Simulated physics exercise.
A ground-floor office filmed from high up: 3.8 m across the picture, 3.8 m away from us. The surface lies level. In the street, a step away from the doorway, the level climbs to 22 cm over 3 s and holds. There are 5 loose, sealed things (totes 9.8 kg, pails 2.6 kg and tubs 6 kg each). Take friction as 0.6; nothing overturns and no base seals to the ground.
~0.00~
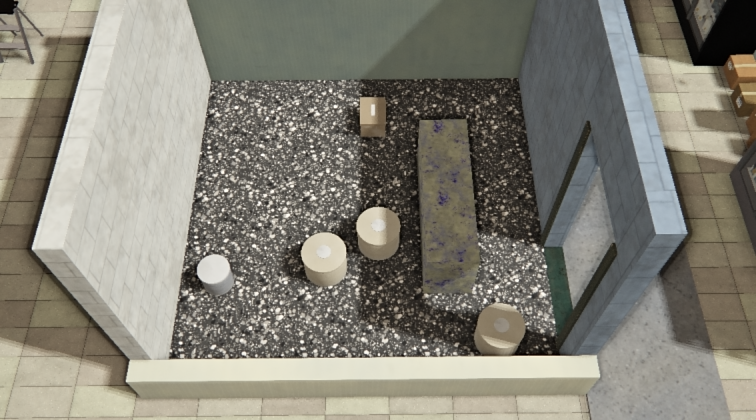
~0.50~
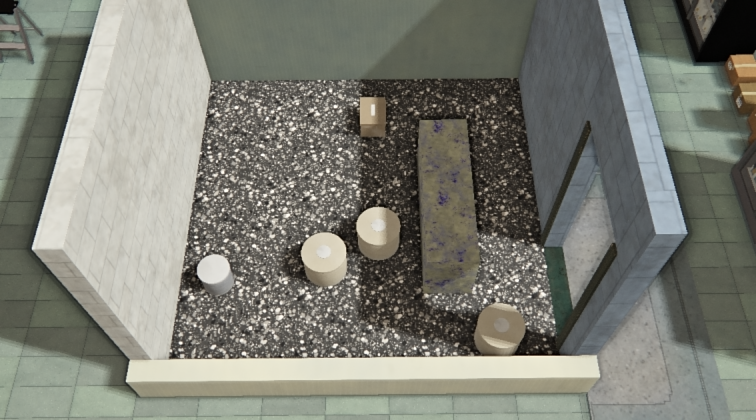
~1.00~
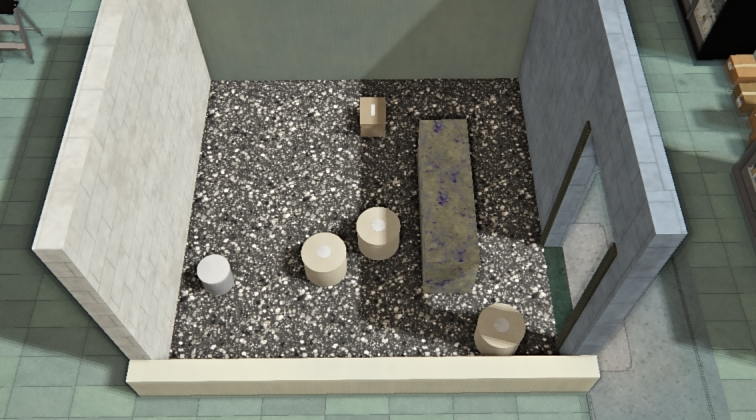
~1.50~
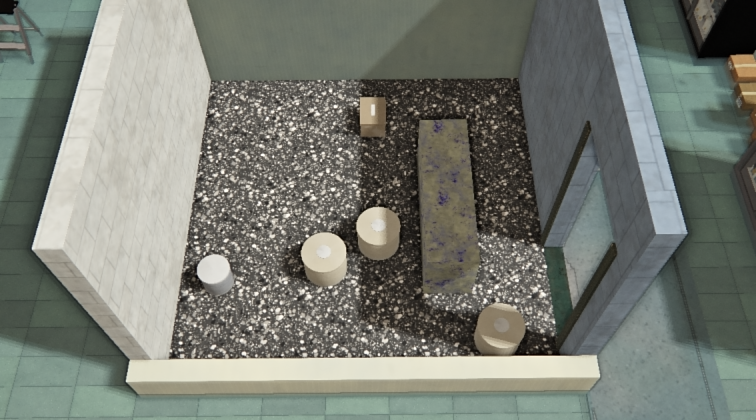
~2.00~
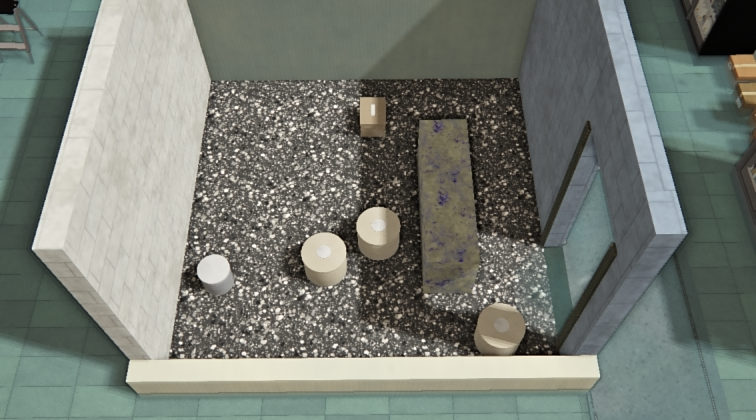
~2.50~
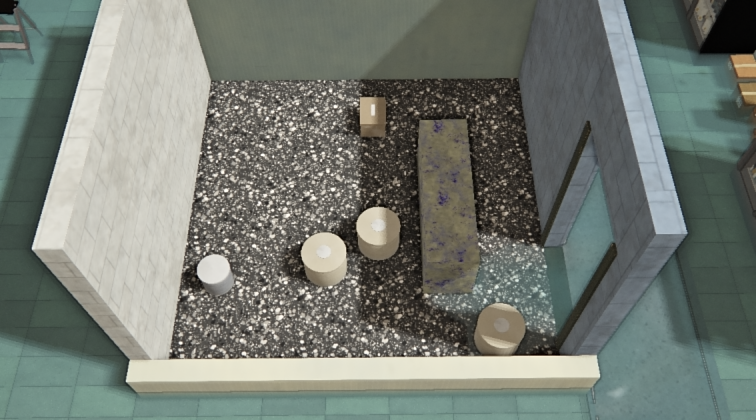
Greenish water spreads over the pale tiles around a roofless room seen from high above, then slips through the doorway at right and creeps a short way across the speckled dark floor. Inside the pale and bluish walls stand three cream tubs, a small white pail at left, a tan box near the back and a long mottled block. None of them shifts, and the camera stays still.
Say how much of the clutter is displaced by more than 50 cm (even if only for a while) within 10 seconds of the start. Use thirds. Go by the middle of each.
Share: From one to two thirds.
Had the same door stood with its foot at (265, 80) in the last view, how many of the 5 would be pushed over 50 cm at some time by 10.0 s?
In that case 4 of them.
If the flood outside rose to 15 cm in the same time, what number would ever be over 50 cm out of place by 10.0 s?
Then 2.
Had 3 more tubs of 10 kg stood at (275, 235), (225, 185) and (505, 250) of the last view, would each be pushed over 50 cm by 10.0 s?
In that order: Under, over, over.
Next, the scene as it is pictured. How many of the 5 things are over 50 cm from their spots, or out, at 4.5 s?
1 of them.
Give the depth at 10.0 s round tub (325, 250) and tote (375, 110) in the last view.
Roughly 3 and 6 cm.
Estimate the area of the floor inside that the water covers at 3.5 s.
Some 3.5 m2.
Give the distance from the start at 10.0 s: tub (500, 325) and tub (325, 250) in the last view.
In turn: 350 cm, 30 cm.
After 3.5 s 0 of 5 are over 50 cm from their spots; 0 afloat.
After 4.5 s 1 of 5 are over 50 cm from their spots; 1 afloat.
After 7.0 s 2 of 5 are over 50 cm from their spots; 0 afloat.
After 10.0 s 2 of 5 are over 50 cm from their spots, and 2 have been at some point; 2 afloat.
